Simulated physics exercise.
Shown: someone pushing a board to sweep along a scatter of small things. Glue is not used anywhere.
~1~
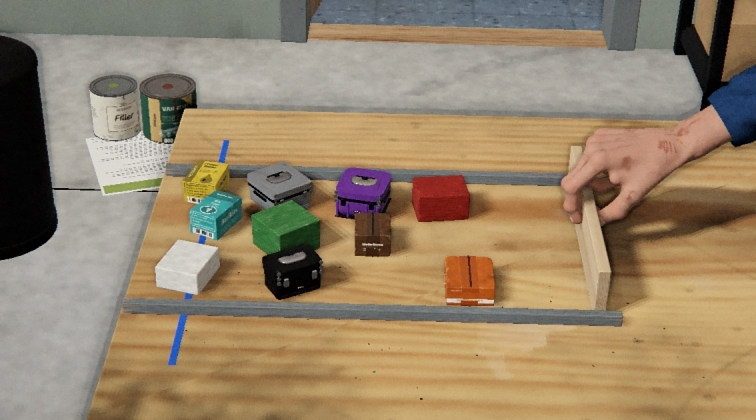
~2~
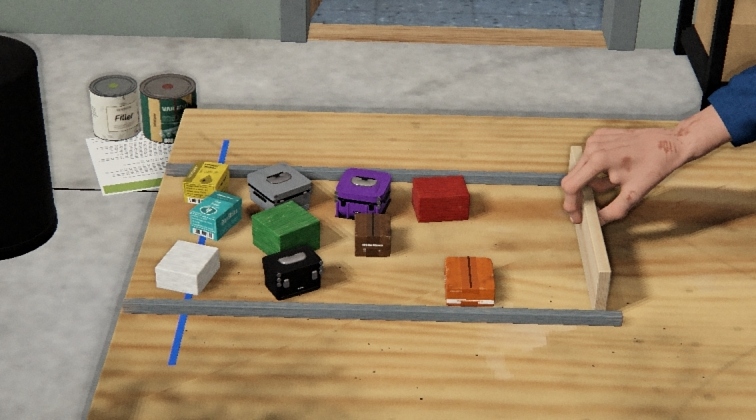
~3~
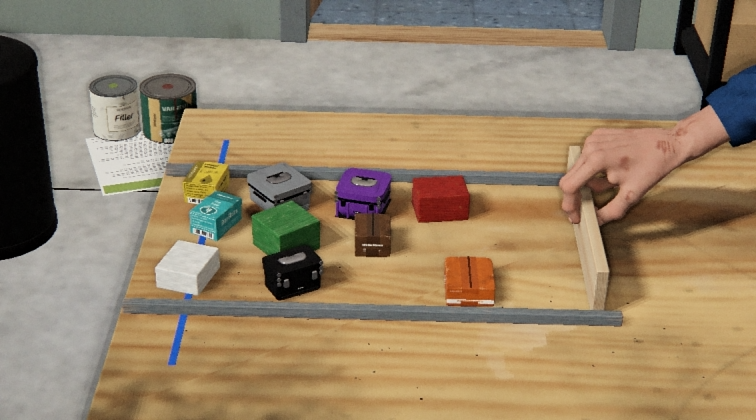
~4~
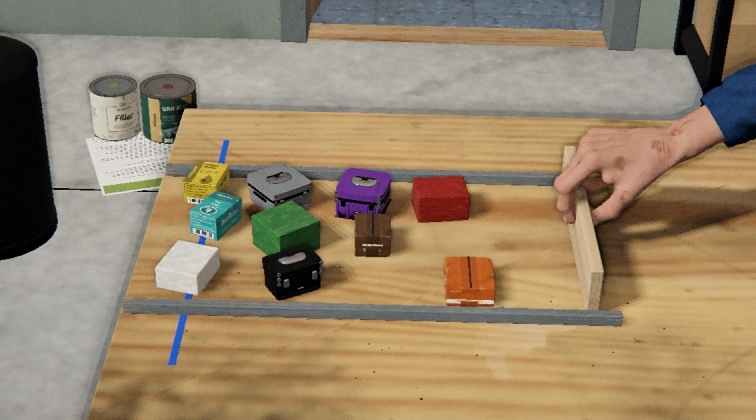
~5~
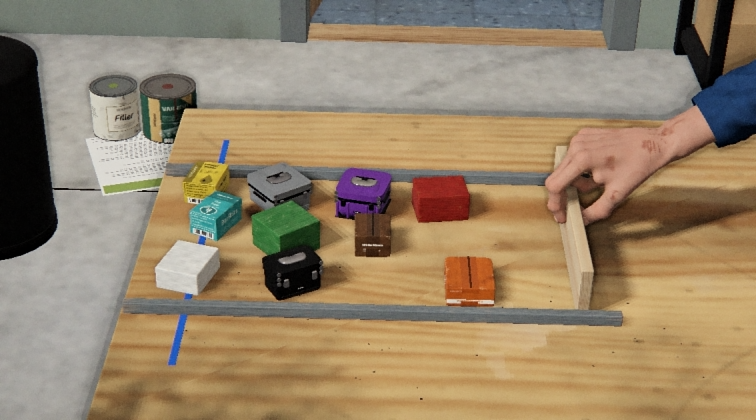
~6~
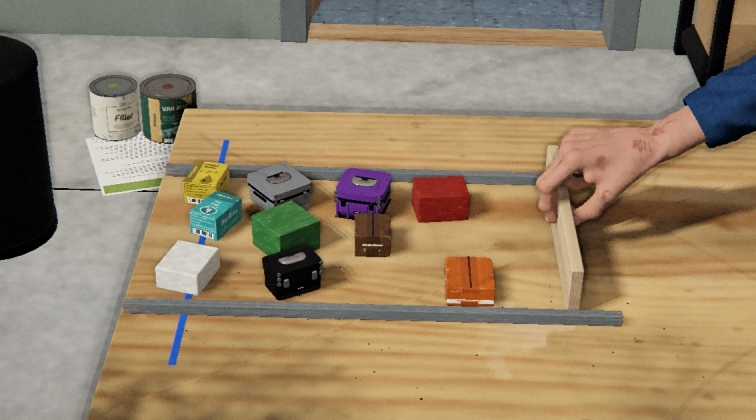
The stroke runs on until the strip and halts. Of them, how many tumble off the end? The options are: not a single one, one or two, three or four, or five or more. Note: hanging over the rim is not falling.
My answer: Five or more.
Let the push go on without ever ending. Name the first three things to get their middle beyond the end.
Order: Yellow box, then grey case, then white block.
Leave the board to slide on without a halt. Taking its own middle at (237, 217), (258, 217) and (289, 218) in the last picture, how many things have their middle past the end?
It comes out as 4, then 3, then 1.
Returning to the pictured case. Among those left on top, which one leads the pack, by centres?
Green block.
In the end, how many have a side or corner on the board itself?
Number: 3.
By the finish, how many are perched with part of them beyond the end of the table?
In total, 1 of them.
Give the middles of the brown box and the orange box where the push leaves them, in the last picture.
Roughly at (184, 232) and at (168, 275), in that order.
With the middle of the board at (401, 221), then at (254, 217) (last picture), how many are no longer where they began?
Tally: 4; 10.
Early on, none off yet; yellow box at rest near (207, 183); white block at rest near (188, 267); turquoise box at rest near (216, 215).
Finally, the number that fall off is five or more; lost, purple case, black case, grey case, turquoise box, white block and yellow box.
